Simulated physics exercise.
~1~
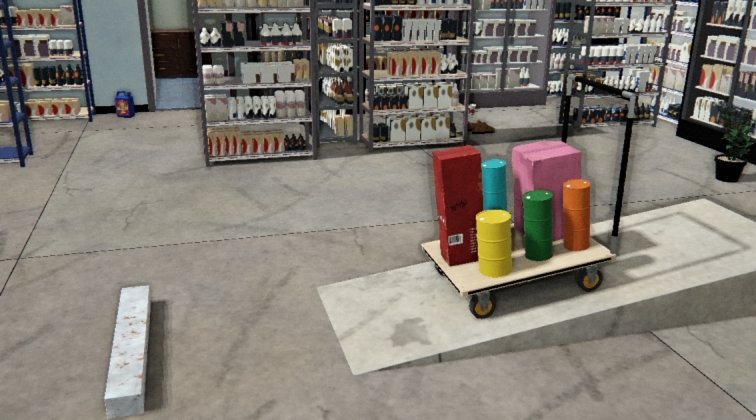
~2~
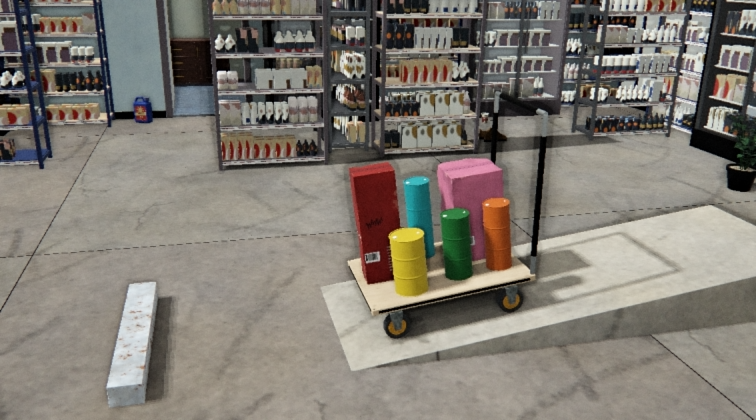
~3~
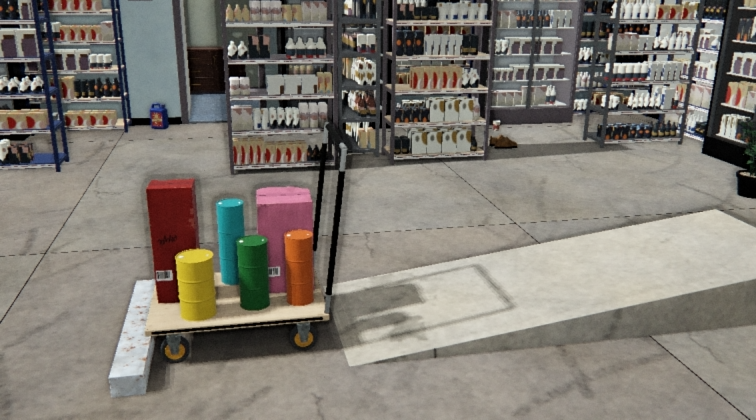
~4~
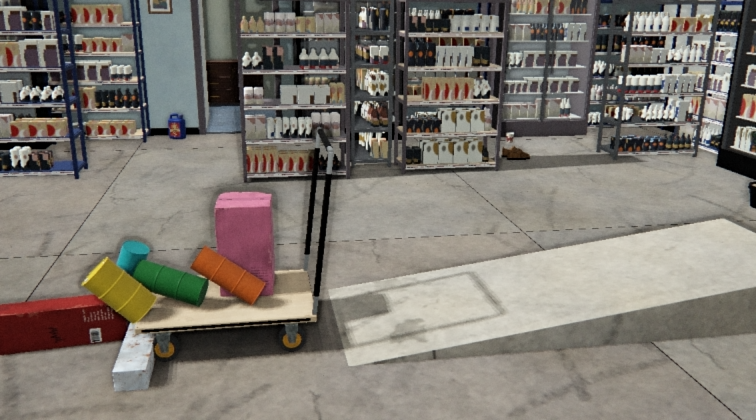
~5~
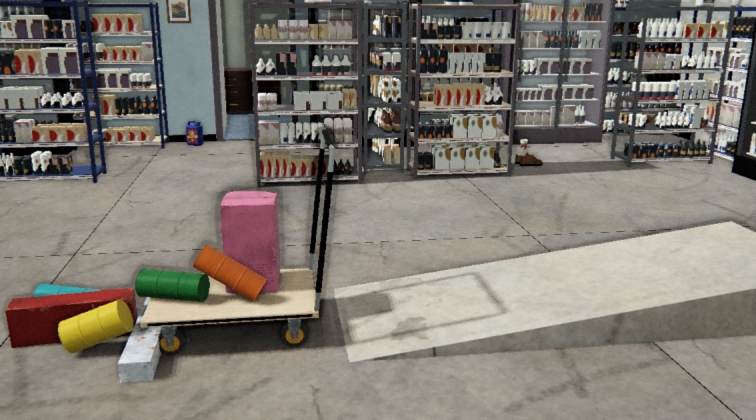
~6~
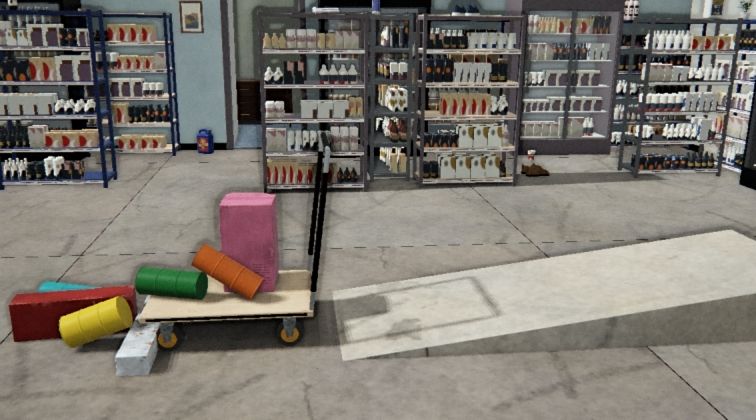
A flat trolley stands on a pale ramp in a shop-like room lined with stocked shelves, seen from slightly above as the view drifts sideways. It carries a tall red box, a pink box, and turquoise, yellow, green and orange canisters, while a whitish kerb lies at left. The trolley rolls down leftward with everything upright and stops at the kerb. The red box topples off the front, and the canisters tip over. The turquoise and yellow ones end on the floor beside the red box, while green and orange lie on the deck near the upright pink box.
